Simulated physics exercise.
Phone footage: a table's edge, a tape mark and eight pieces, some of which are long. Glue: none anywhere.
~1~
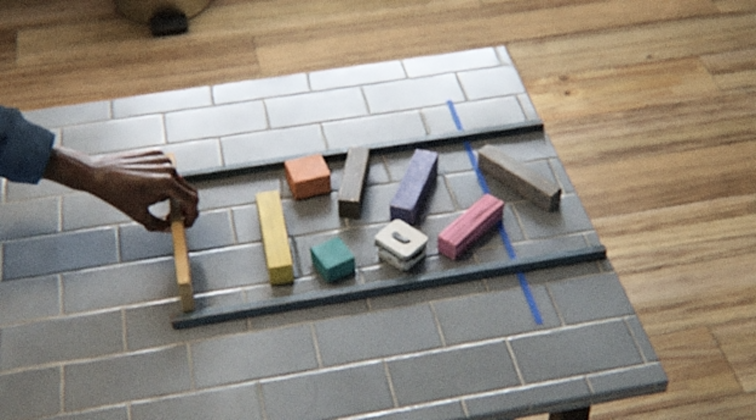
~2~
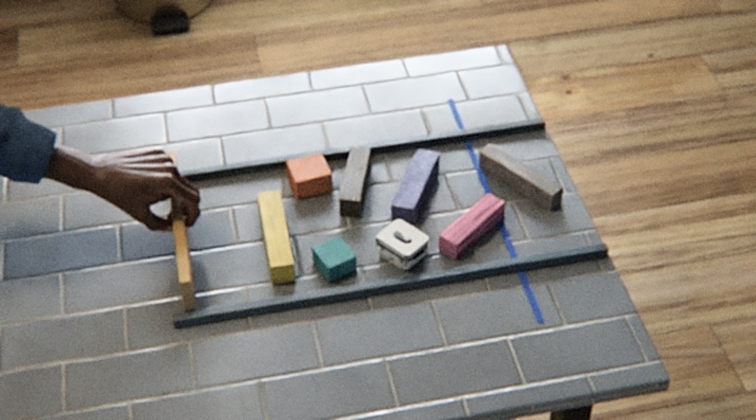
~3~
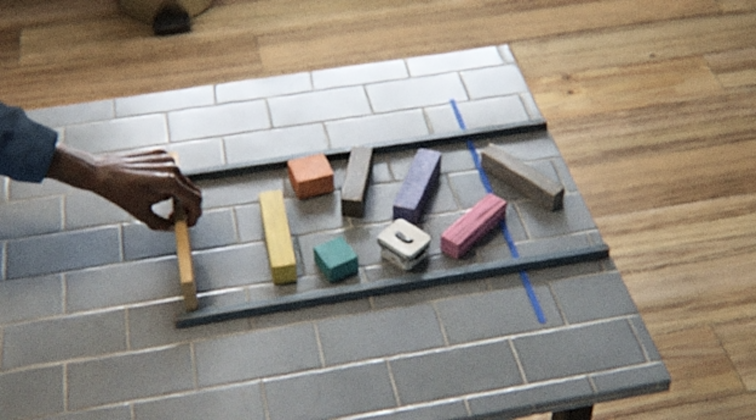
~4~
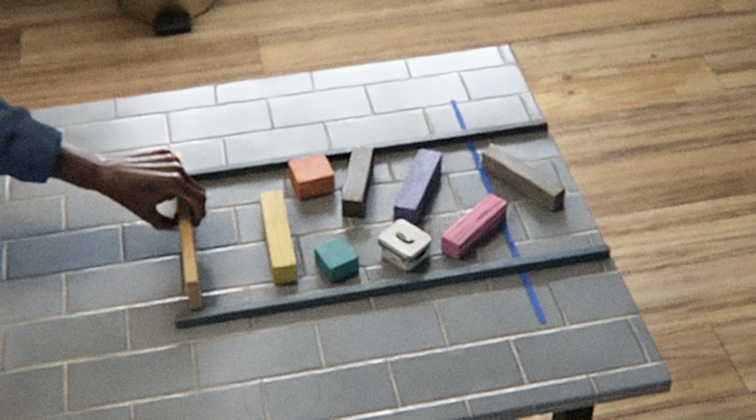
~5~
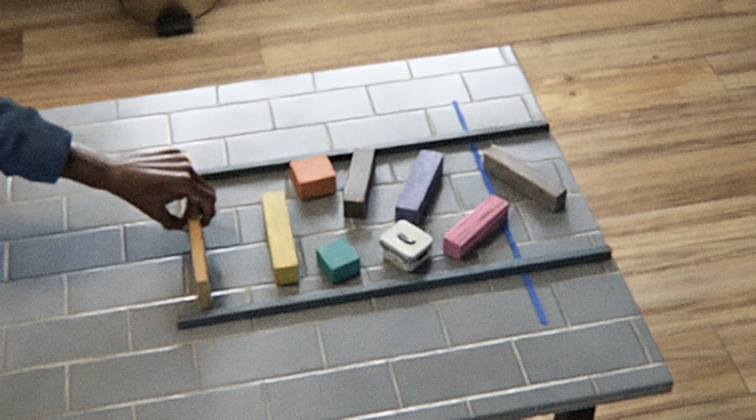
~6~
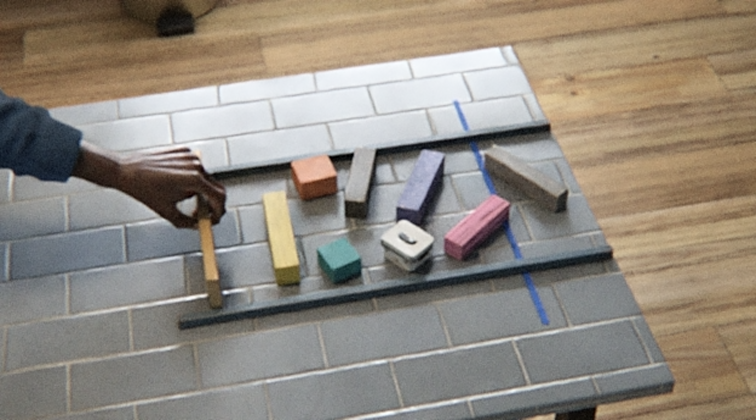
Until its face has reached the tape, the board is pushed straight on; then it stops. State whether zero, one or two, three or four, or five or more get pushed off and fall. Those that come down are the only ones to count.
Most likely the ones that land below will number fewer than three, yet some.
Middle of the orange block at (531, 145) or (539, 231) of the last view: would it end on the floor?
Result per start: Gone over the edge; gone over the edge.
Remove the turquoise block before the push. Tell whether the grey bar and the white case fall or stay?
As for the grey bar, it topples off; as for the white case, it is left in place.
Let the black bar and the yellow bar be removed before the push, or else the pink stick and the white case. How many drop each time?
Counts - first: 0; second: 0.
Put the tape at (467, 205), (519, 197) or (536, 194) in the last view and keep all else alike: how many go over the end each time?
Counts per try: 0; 3; 4.
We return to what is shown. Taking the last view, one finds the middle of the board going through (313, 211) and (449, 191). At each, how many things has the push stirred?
At the first spot 3, then 8.
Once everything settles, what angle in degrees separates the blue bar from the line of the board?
I'd say it's about 20° out of line.
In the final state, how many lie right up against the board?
2 of them.
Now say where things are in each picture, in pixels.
Grey bar (519, 178); pink stick (471, 227); blue bar (414, 187); board (179, 231); tape (490, 200), in the first frame.
Pink stick (472, 226); turquoise block (334, 259), in the second frame.
Blue bar (417, 186); board (182, 230), in the third frame.
Grey bar (522, 177); yellow bar (278, 236), in the fourth frame.
Pink stick (476, 227); white case (407, 247), in the fifth frame.
Grey bar (525, 178); pink stick (477, 227); blue bar (421, 187); board (205, 228); tape (496, 200), in the sixth frame.
Early on, none off yet; grey bar at rest near (525, 178); pink stick at rest near (477, 227); blue bar at rest near (421, 187).
A while later, none off yet; grey bar at rest near (525, 178); pink stick travelled a little near (503, 225); blue bar travelled a little near (440, 187).
Further along, none off yet; grey bar travelled a little near (558, 180); pink stick travelled about its own width near (557, 213); blue bar travelled about its own width near (512, 178).
Finally, the number that fall off is one or two; lost, pink stick and grey bar.
